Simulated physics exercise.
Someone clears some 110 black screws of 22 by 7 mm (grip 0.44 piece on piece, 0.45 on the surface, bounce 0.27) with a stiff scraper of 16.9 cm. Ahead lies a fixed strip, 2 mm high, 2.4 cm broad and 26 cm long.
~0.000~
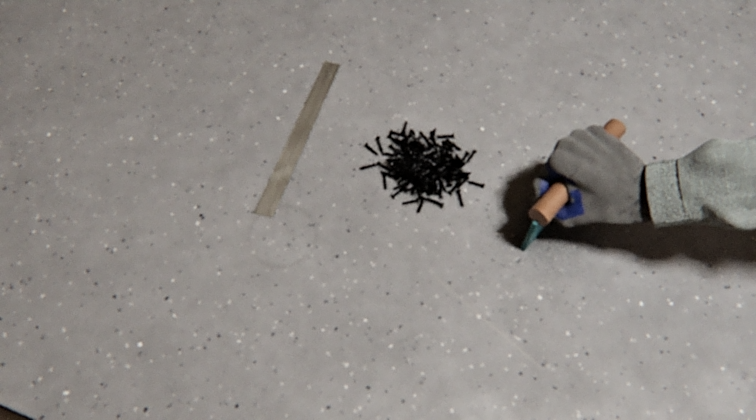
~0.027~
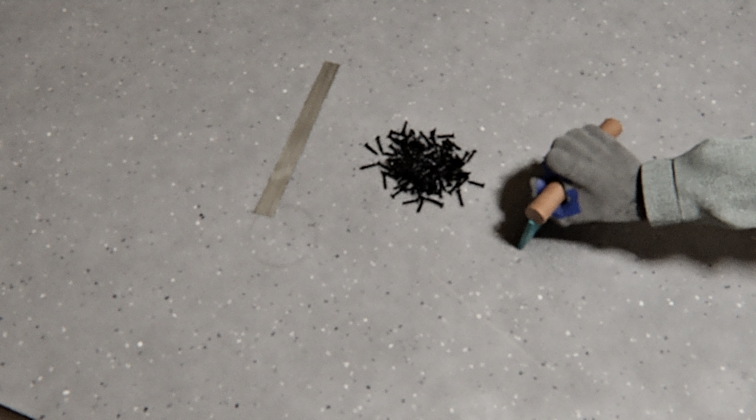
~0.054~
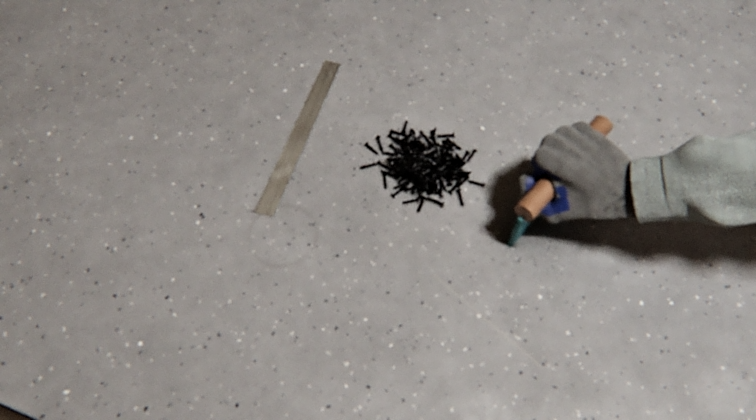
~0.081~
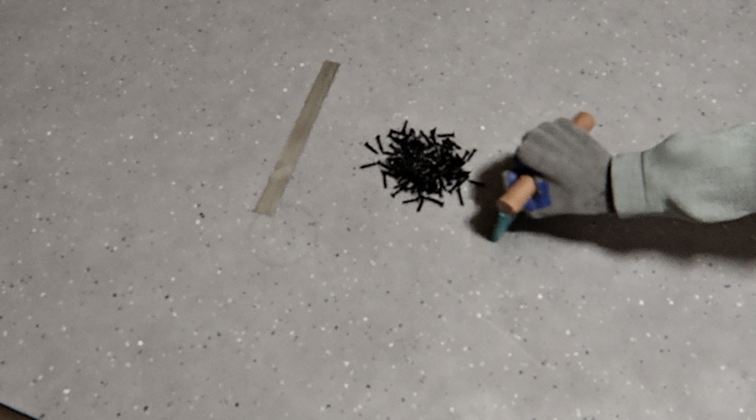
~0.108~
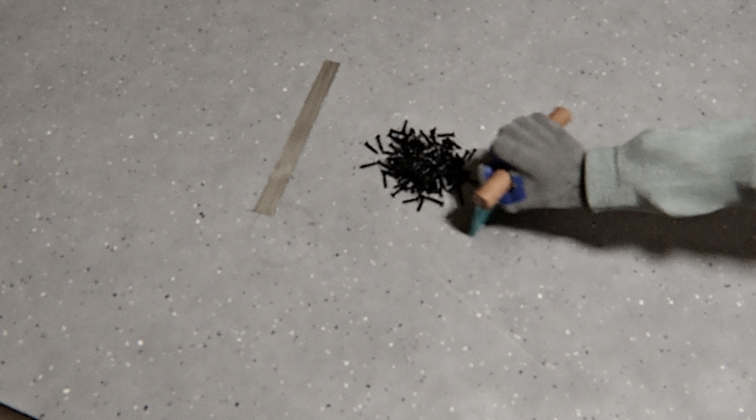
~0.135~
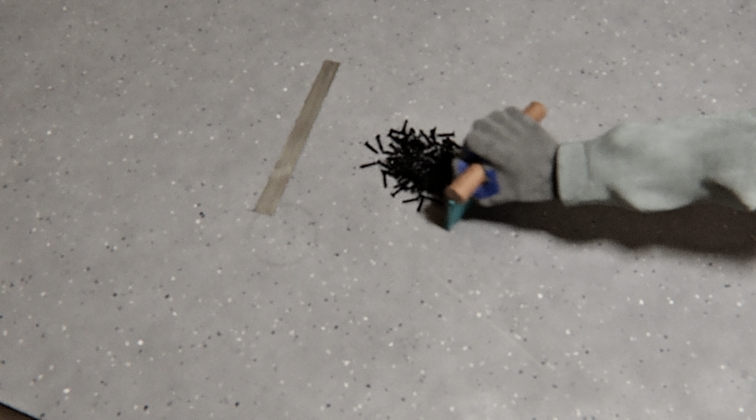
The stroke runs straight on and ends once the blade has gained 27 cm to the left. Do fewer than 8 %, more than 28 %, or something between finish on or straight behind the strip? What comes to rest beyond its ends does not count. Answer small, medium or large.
On or straight behind the strip: Large.
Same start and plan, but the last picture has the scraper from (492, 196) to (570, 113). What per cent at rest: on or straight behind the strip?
Over 10.
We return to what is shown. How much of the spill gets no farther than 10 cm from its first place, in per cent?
About 0 per cent.
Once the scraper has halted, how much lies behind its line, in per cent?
About 0 per cent.
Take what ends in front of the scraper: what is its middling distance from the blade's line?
Roughly 8 cm.
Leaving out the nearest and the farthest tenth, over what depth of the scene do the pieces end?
About 16 cm.
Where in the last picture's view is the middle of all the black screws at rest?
Near (320, 116).
Then, at 0.28 s, scraper 24 cm from its start, spill 12 cm wide; elsewhere 100 %.
Then, at 0.43 s, scraper 27 cm from its start, spill 17 cm wide; on or straight behind the strip 40 %, elsewhere 60 %.
After 0.55 s, scraper 27 cm from its start, spill 19 cm wide; on or straight behind the strip 40 %, elsewhere 60 %.
In the end, at 1.8 s, on or straight behind the strip 40 %, elsewhere 60 %.
